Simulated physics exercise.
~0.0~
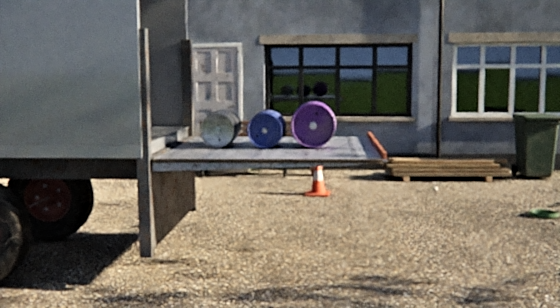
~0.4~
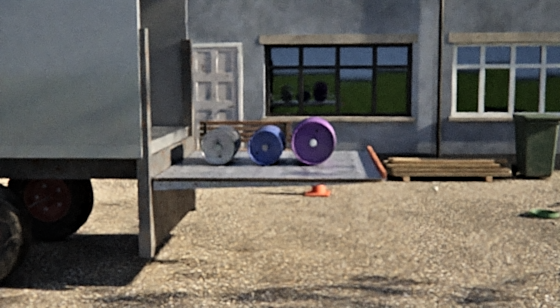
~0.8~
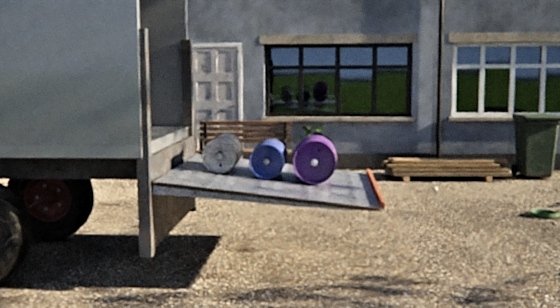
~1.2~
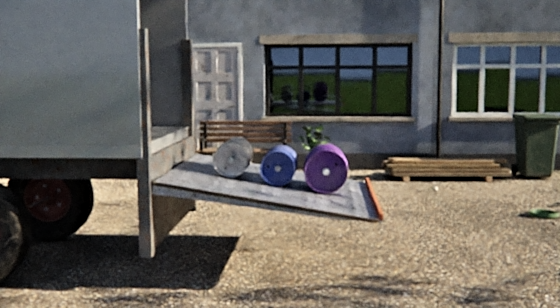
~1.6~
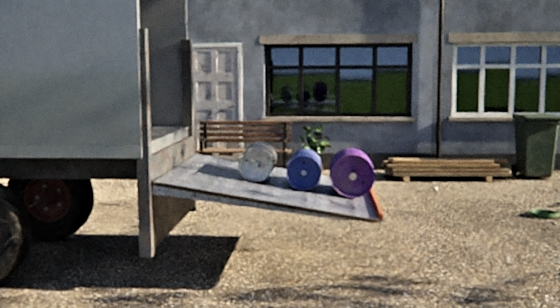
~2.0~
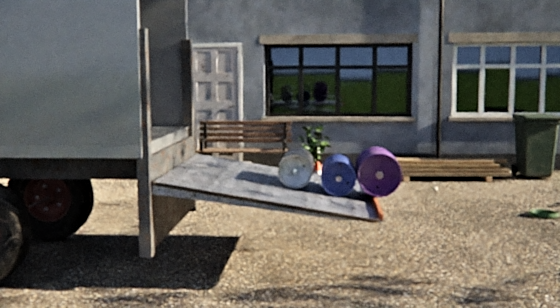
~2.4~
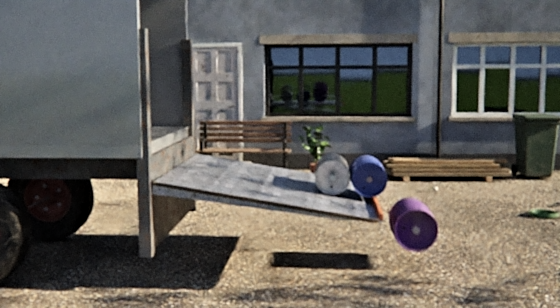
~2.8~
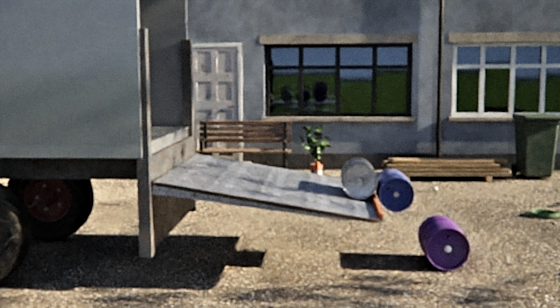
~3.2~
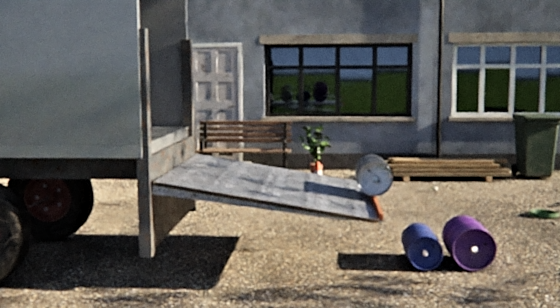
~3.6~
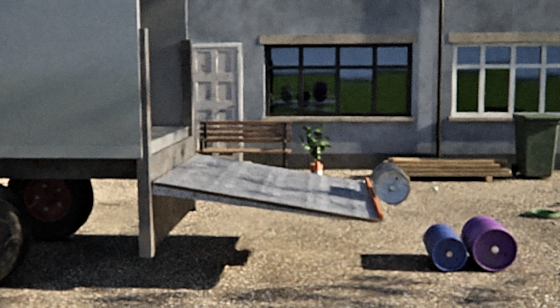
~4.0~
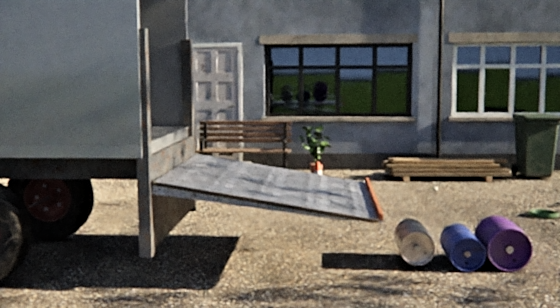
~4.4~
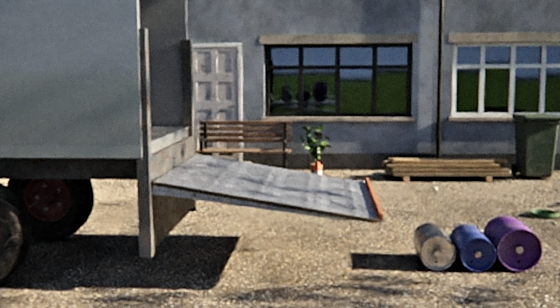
Three kegs rolling right down a sinking, tilting tail-lift platform, dropping off its edge purple first and ending together on the gravel.
